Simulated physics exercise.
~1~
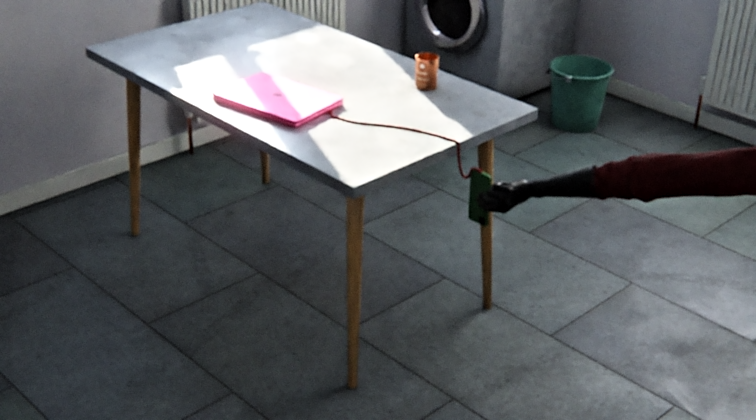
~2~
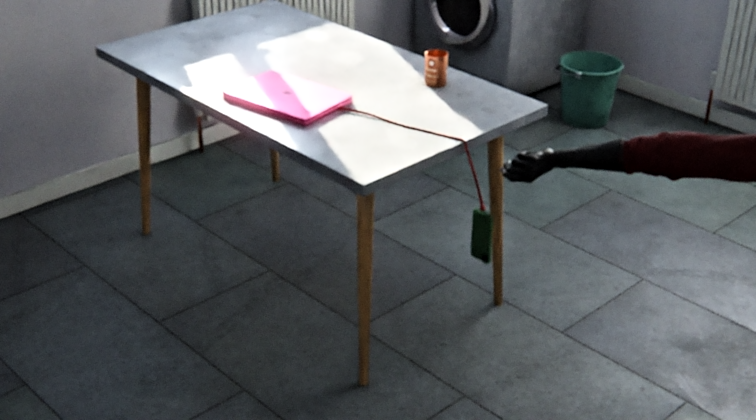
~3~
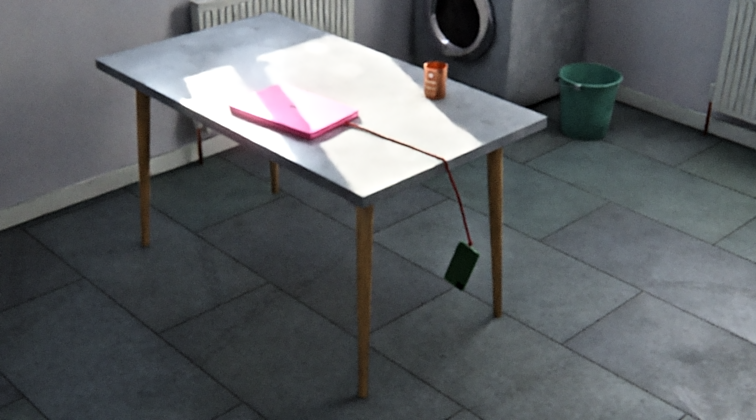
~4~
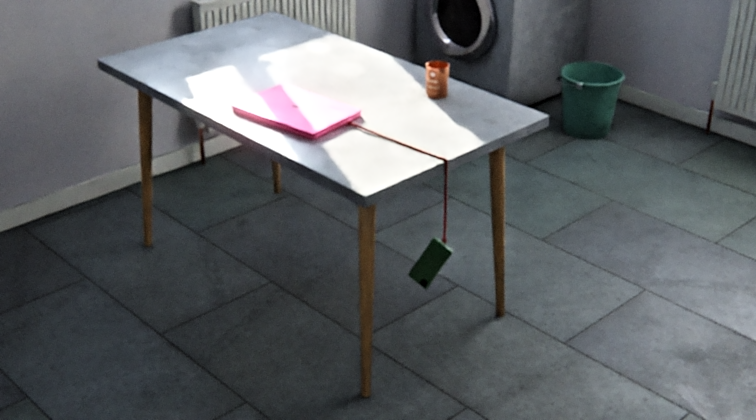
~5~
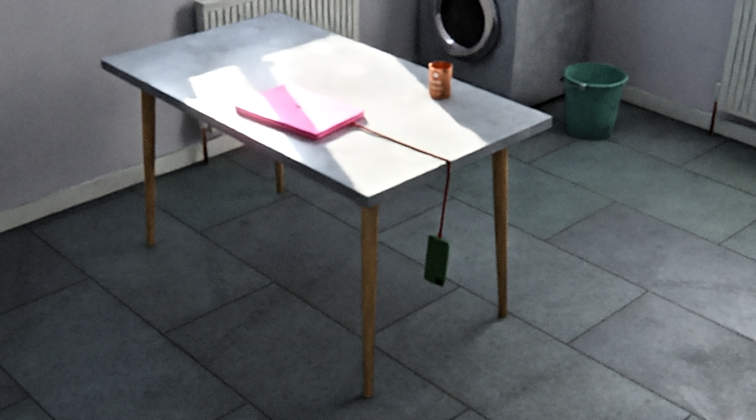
A green phone tied by a dark reddish string to a pink laptop on a table was released by a gloved hand, dropped a little, and swung left, tugging the laptop slightly, then ended up dangling above the floor while the orange cup stayed put.
